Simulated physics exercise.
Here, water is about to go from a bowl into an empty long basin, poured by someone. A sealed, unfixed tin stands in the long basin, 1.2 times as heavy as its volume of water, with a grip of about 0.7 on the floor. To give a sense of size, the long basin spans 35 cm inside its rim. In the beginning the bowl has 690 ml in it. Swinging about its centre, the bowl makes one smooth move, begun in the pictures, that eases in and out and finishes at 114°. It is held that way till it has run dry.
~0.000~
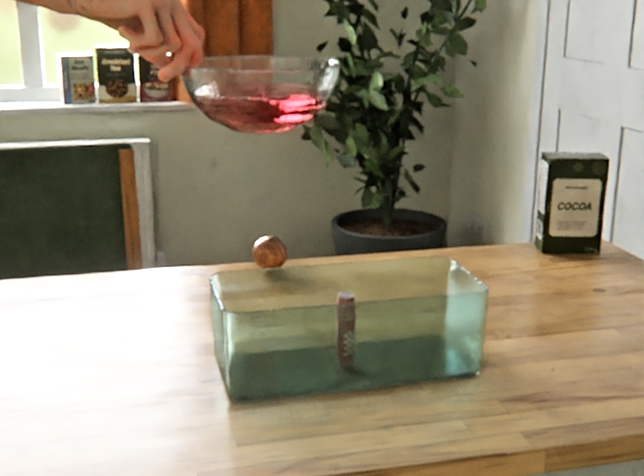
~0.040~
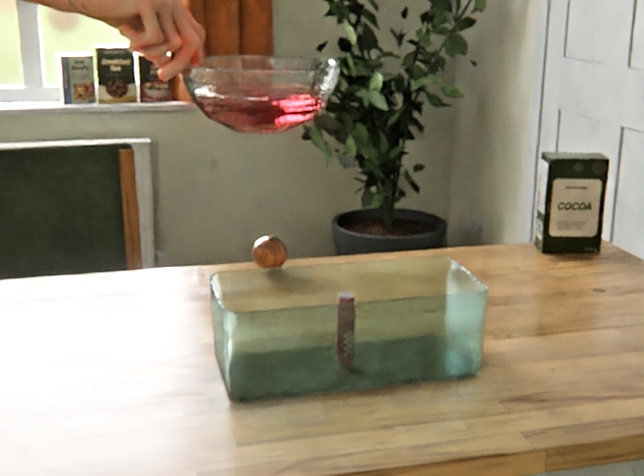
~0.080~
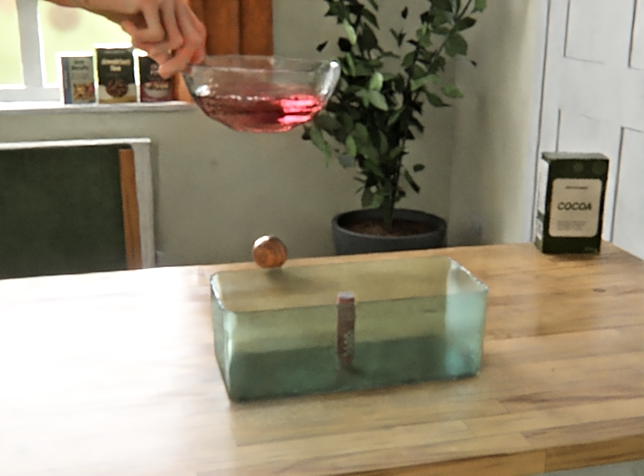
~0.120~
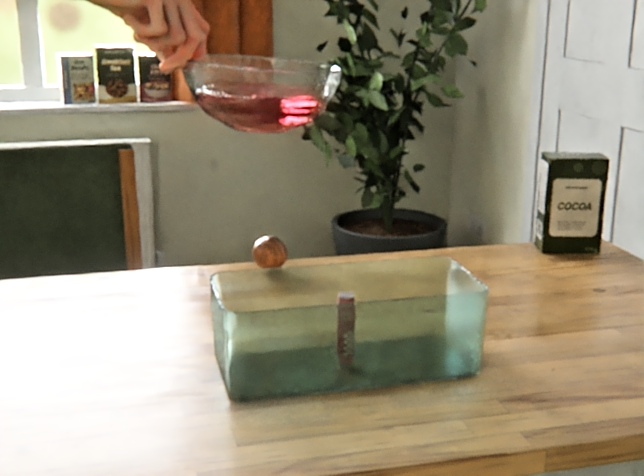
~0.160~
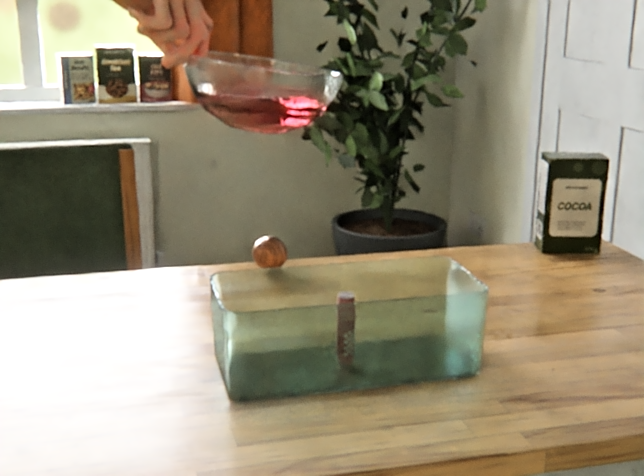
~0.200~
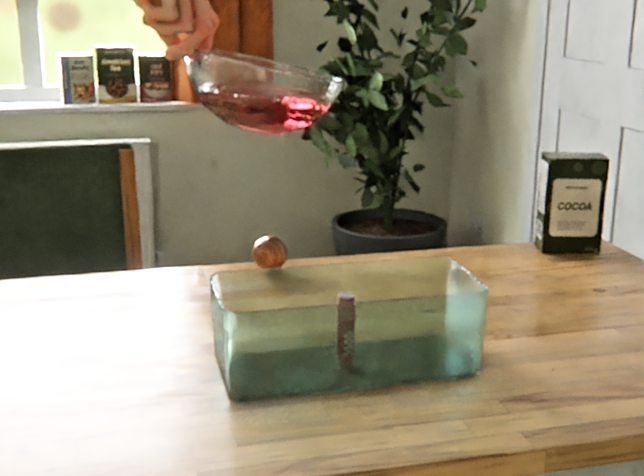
To begin with, a hand at the upper left holds a clear glass bowl of pinkish-red liquid nearly level above a greenish glass basin on a wooden table. The hand then gradually tilts the bowl, its right rim dipping slightly, while everything on the table stays still.
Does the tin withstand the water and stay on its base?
No, it is knocked over.
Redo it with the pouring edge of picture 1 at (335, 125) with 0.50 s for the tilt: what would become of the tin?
Result: Tin upright.
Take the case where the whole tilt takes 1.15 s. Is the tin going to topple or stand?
The tin would overturn.
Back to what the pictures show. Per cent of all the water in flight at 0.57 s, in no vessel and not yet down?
Some 66 per cent.
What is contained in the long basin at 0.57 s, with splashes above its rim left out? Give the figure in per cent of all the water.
3 %, give or take.
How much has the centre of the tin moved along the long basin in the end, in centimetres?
Roughly 7.0 cm.
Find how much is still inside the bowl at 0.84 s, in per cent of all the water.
0 in a hundred, give or take.
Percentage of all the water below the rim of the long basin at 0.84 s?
Roughly 90 %.
After 0.57 s the tilt is 77° and 31 per cent is still to pour; the tin stands where it began.
After 0.84 s the tilt is 111° and 0 per cent is still to pour; the tin leans 12°.
After 1.12 s the tilt is 114° and 0 per cent is still to pour; the tin lies on its side.
After 1.43 s the tilt is 114° and 0 per cent is still to pour; the tin lies on its side.
In the end the tin lies on its side.
